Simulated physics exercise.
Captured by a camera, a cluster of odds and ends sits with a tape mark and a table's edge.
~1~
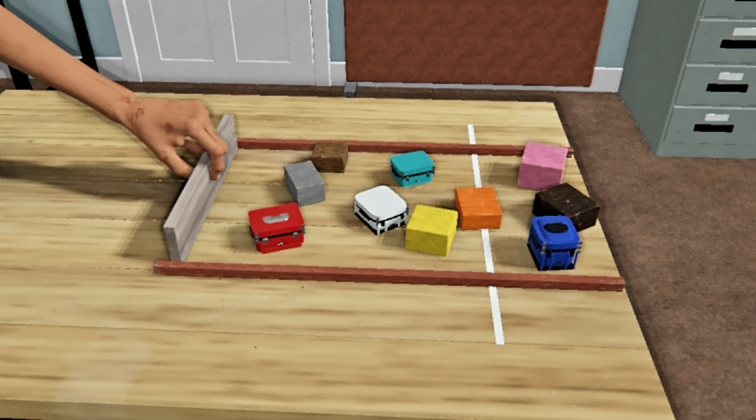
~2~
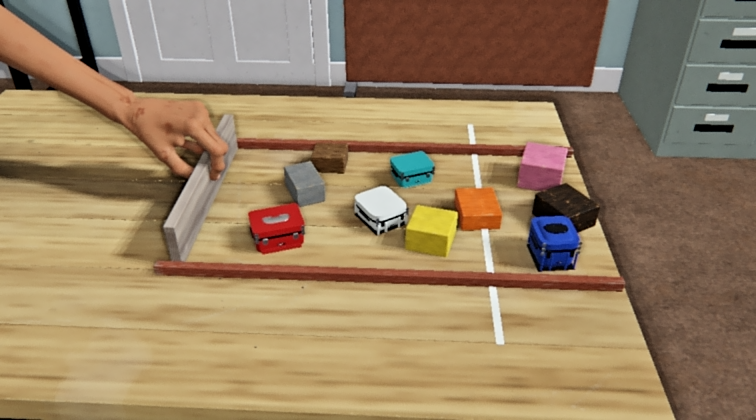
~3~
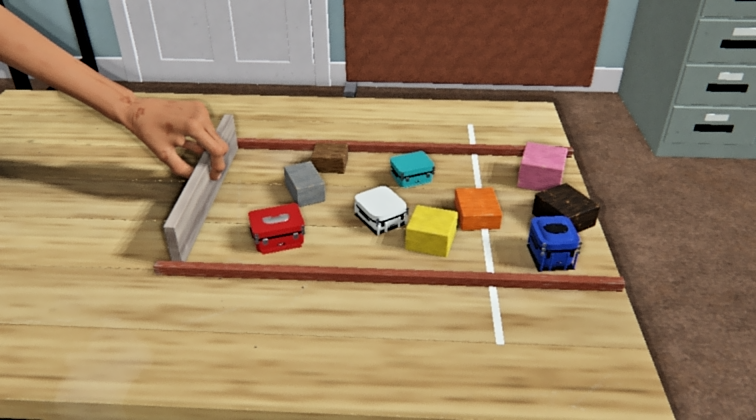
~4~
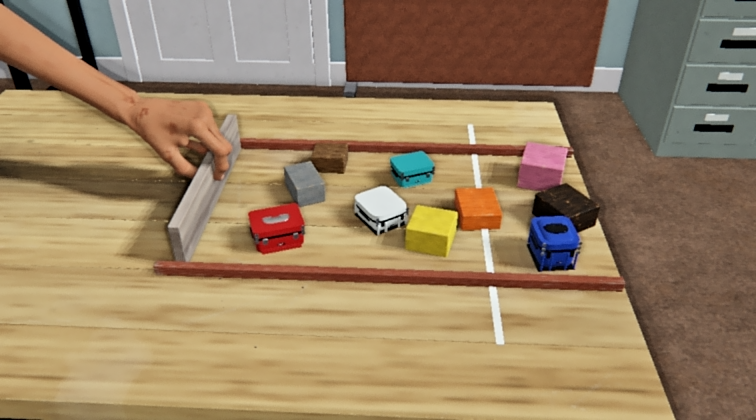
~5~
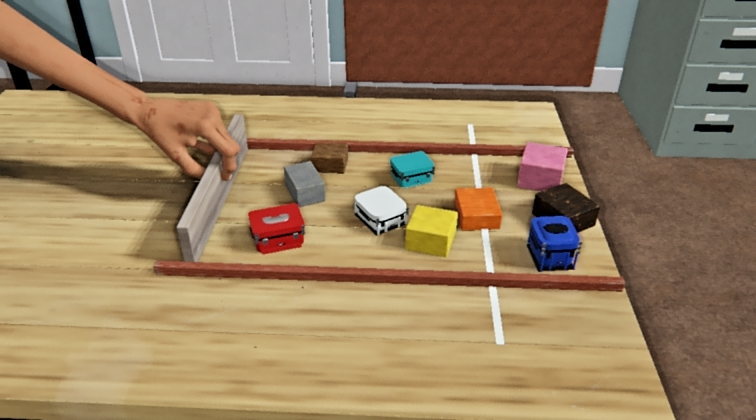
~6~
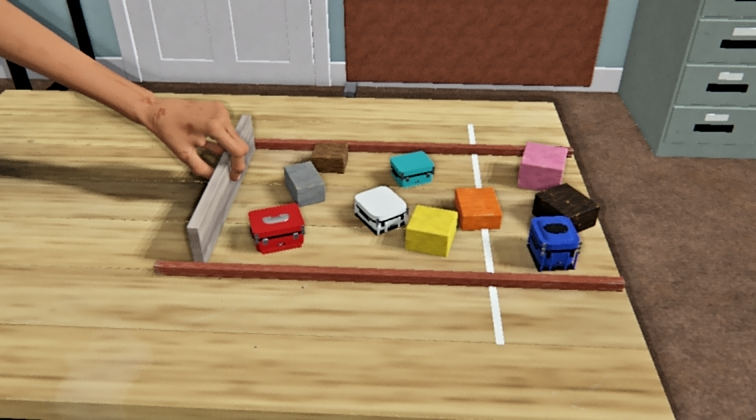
On a wooden tabletop, a hand slides a grey board slightly right toward small coloured blocks and cases, which stay still.
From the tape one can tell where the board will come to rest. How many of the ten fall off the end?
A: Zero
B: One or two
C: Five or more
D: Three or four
(A) Zero.
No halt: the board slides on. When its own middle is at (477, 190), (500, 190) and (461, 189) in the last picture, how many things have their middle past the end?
Place by place: 0, 2 and 0.
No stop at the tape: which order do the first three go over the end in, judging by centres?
Order, earliest first: Blue case, black block, pink block.
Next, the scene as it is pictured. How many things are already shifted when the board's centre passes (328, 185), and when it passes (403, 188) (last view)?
3, then 7.
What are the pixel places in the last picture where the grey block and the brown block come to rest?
Final spots - grey block (496, 191), brown block (492, 157).
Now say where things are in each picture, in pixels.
Black block (565, 209); pink block (542, 168); blue case (553, 242); board (206, 182); tape (482, 209), in the first picture.
Pink block (542, 168); brown block (330, 158), in the second picture.
Blue case (553, 243); orange block (477, 209), in the third picture.
Black block (565, 209); turquoise case (412, 171), in the fourth picture.
Pink block (542, 168); board (218, 182), in the fifth picture.
Black block (565, 209); pink block (542, 168); blue case (553, 243); board (226, 182); tape (482, 209), in the sixth picture.
A little later, none off yet; black block at rest near (565, 209); pink block at rest near (542, 168); blue case at rest near (553, 243).
When it is over, the number that fall off is zero.
